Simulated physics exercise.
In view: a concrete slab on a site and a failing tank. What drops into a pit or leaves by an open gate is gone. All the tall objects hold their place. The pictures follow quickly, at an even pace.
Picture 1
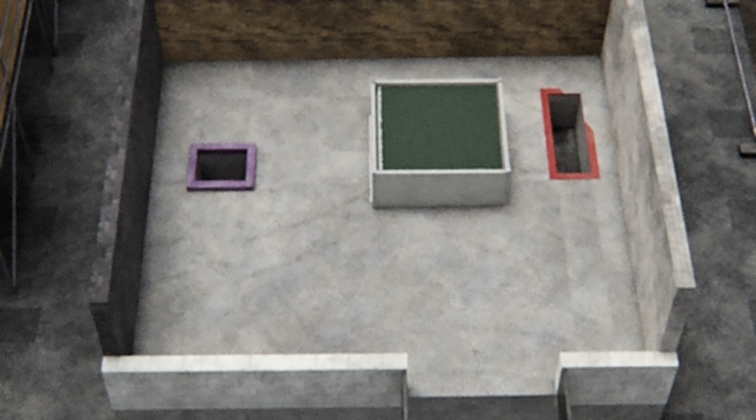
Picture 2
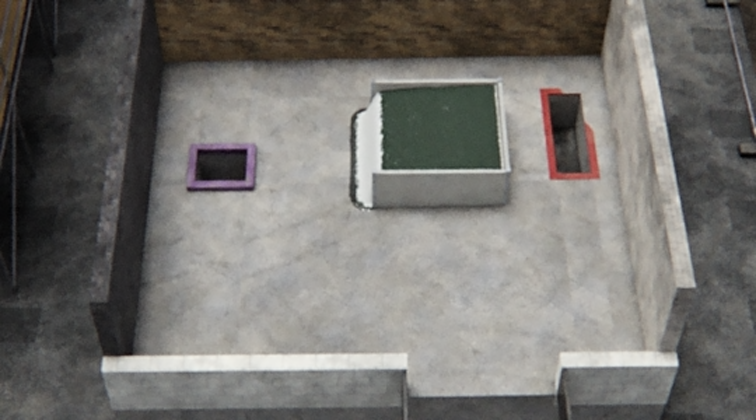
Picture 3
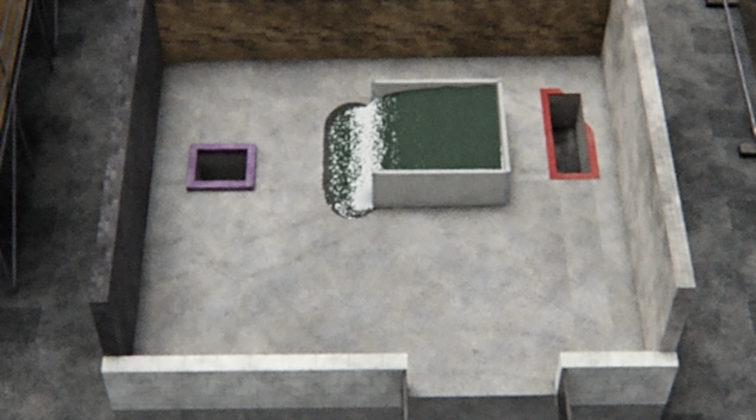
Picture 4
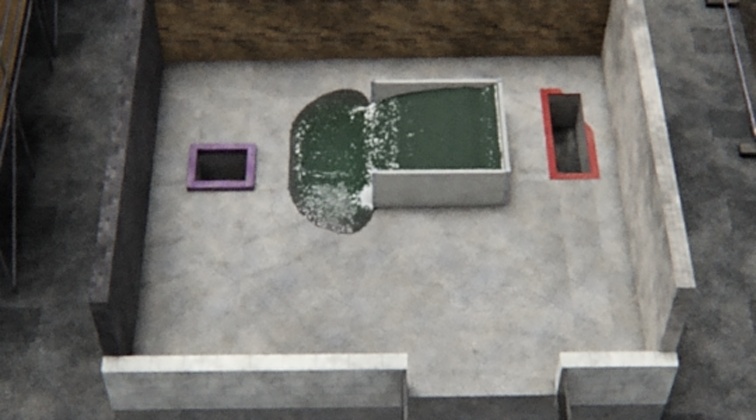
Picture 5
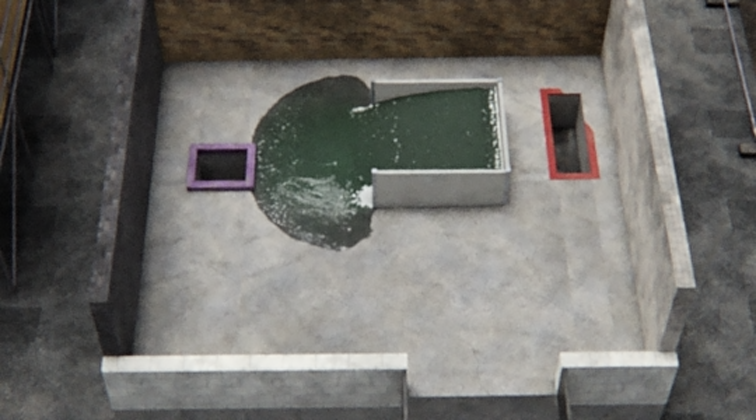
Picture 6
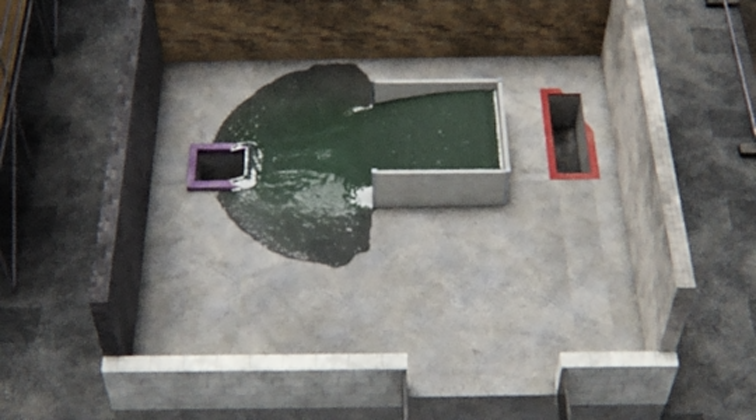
On a concrete slab, green water pours from a tank's left side and reaches a purple-rimmed pit.
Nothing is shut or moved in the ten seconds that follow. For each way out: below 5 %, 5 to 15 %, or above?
The gate takes under 5 %; the red pit takes under 5 %; the purple pit takes over 15 %.
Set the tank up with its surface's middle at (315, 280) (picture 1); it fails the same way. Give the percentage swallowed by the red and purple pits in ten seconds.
Parts in a hundred: Red 10, purple 8.
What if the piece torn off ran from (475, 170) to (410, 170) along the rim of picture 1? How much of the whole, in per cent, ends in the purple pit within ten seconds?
In per cent: Purple 0.
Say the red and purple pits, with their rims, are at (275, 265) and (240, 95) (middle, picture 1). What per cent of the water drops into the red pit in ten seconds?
In per cent: Red 25.
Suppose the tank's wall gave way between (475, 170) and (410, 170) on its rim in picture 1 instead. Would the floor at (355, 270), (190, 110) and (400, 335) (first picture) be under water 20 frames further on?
In turn: Wet, no water, awash.
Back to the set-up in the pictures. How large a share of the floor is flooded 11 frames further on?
Close to 40 %.
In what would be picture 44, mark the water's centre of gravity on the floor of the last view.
Around (285, 218).
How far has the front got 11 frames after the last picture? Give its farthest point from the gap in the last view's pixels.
Near (130, 386).
A moment on, water covers 35 % of the floor; the gate 0 %, the red pit 0 %, the purple pit 5 %.
Next, water covers 40 % of the floor; the gate 0 %, the red pit 0 %, the purple pit 11 %.
Then, water covers 40 % of the floor; the gate 0 %, the red pit 0 %, the purple pit 15 %.
Later, water covers 75 % of the floor; the gate 0 %, the red pit 0 %, the purple pit 17 %.
In the end, water covers 95 % of the floor; the gate 3 %, the red pit 3 %, the purple pit 17 %.
